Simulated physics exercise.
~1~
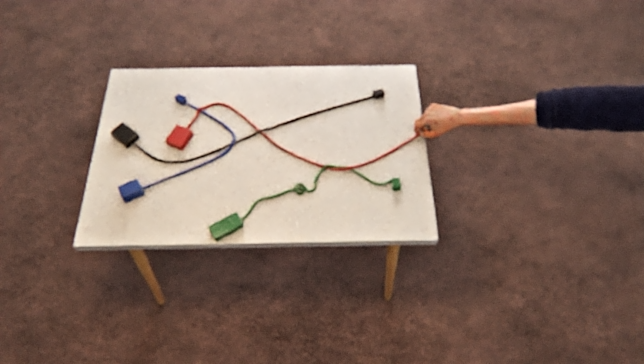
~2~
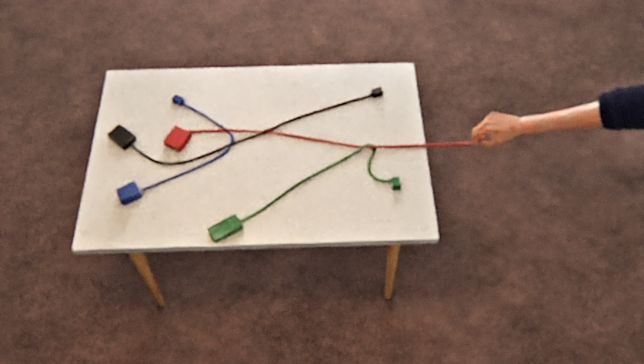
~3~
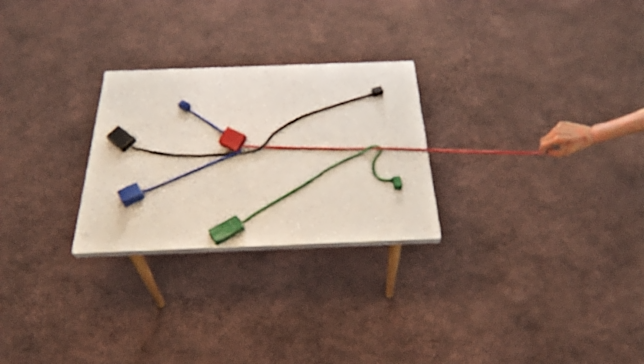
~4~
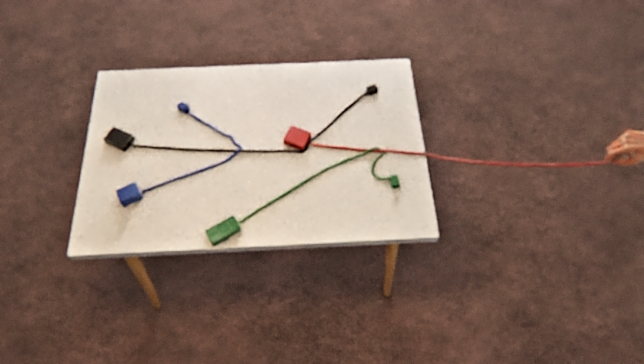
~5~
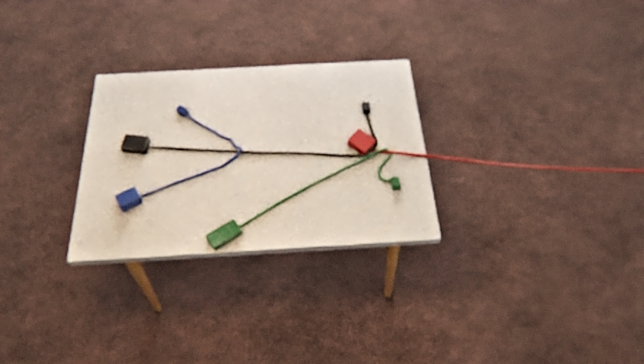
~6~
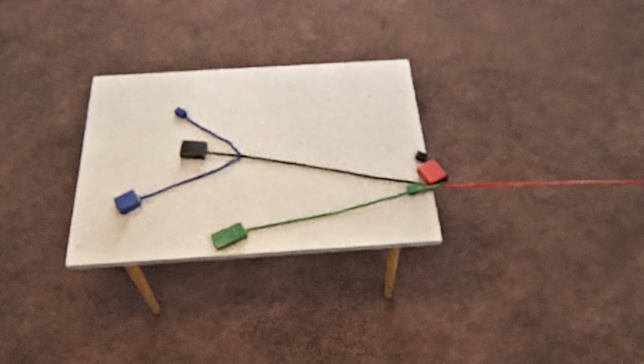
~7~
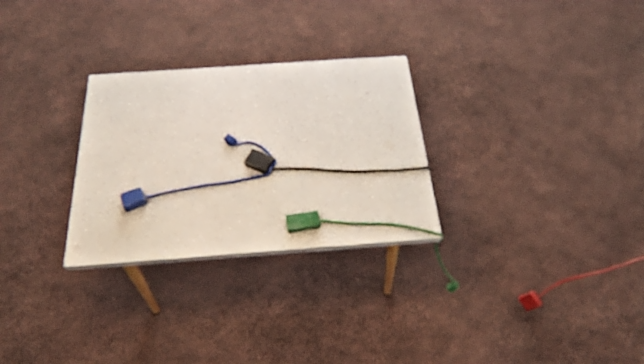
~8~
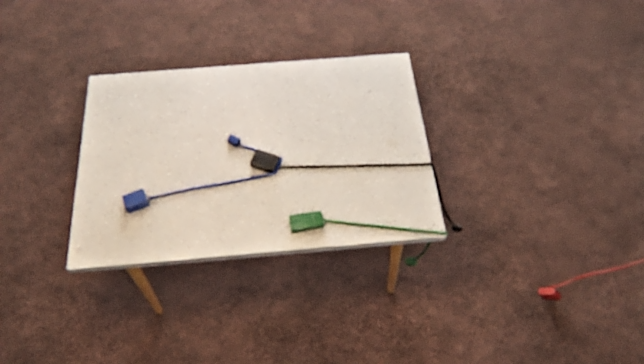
A red lead, one of four tangled with black, blue and green ones on a white table seen from above, is pulled to the right by a hand. It straightens, and its red block slides across the top. The block catches the black lead near its plug and drags it along, with the black block following towards the blue lead. At the right edge the green lead is drawn along too. The red block drops off the table, leaving the black and green ends hanging over the edge while their blocks and the blue lead stay on top.
